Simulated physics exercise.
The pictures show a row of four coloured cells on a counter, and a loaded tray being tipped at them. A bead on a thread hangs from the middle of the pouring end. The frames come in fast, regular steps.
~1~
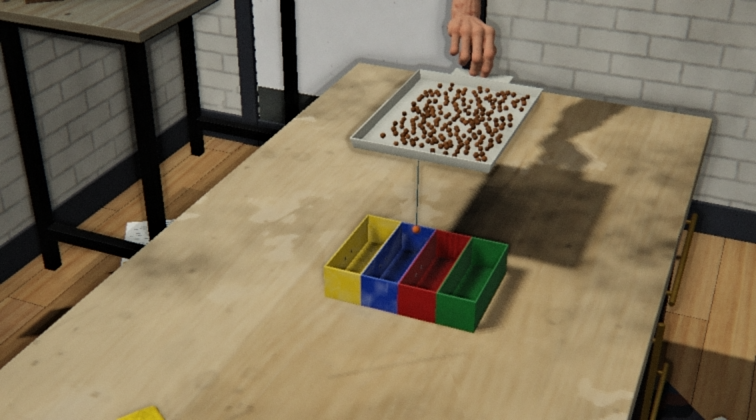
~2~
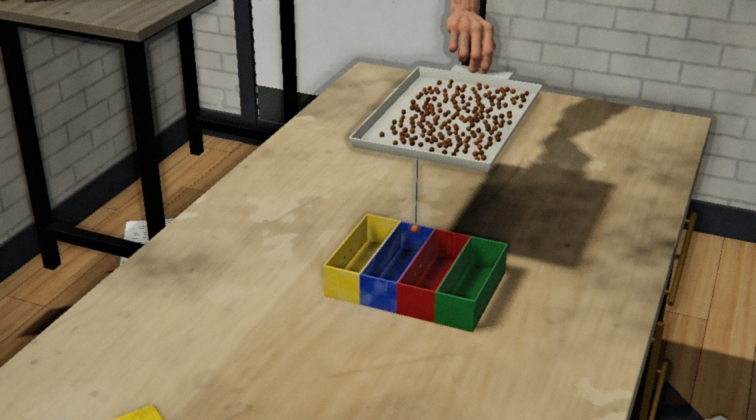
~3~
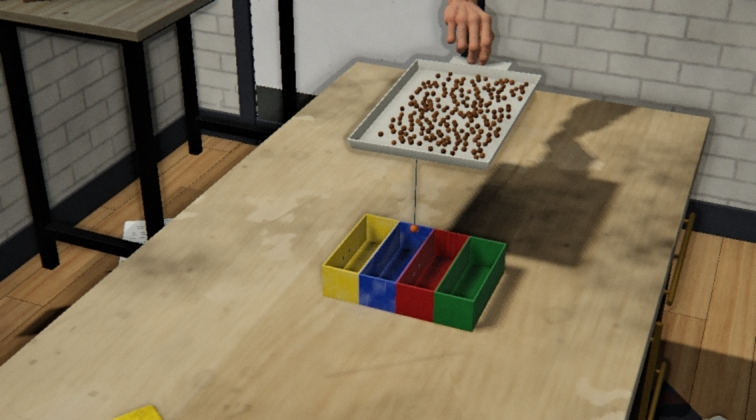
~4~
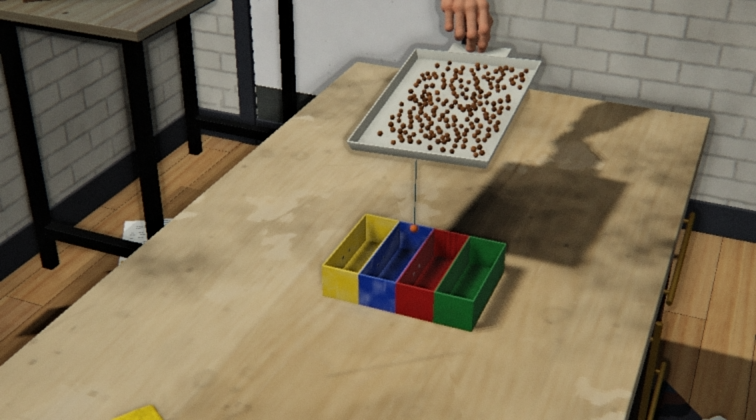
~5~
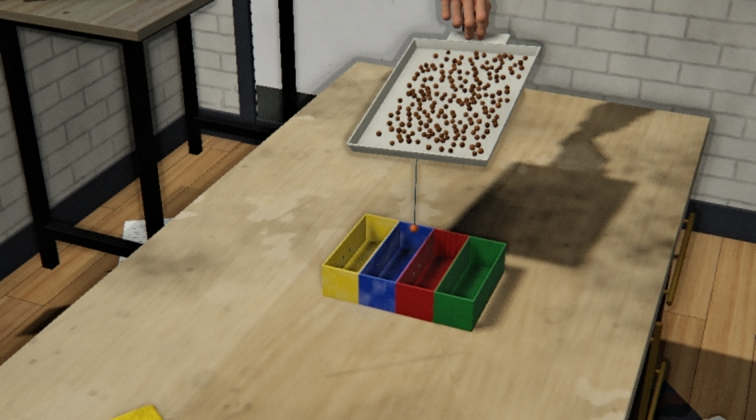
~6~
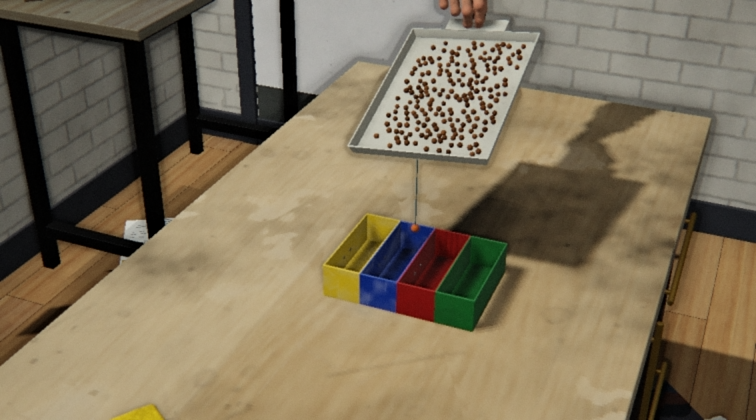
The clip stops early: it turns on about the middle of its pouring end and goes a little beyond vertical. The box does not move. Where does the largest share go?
It favours the yellow compartment.
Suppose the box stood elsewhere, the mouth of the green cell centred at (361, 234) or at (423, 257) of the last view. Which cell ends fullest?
One: The cell in green. Two: The cell in blue.
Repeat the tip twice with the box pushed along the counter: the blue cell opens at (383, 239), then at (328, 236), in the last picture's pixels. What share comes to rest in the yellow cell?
Near 50 % and 0 %.
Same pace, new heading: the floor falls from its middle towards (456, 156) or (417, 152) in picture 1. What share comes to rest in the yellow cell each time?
About 0 and 30 per cent.
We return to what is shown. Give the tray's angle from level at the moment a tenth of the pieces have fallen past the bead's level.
At some 65 degrees.
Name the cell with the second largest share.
It is blue.
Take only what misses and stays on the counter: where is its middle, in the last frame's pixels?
Close to (280, 262).
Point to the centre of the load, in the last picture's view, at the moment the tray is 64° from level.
Close to (381, 150).
Soon, tray tipped steeply; most on the tray; a stray few in the yellow cell; a stray few in the blue cell; about a quarter falling or outside the box.
A while on, tray tipped past a quarter turn; a small part on the tray; about a third in the yellow cell; a small part in the blue cell; about half falling or outside the box.
Towards the end, tray tipped past a quarter turn; about half in the yellow cell; a small part in the blue cell; a stray few in the red cell; about a third falling or outside the box.
Finally, tray tipped past a quarter turn; about half in the yellow cell; a small part in the blue cell; a stray few in the red cell; none in the green cell; about a third outside the box.
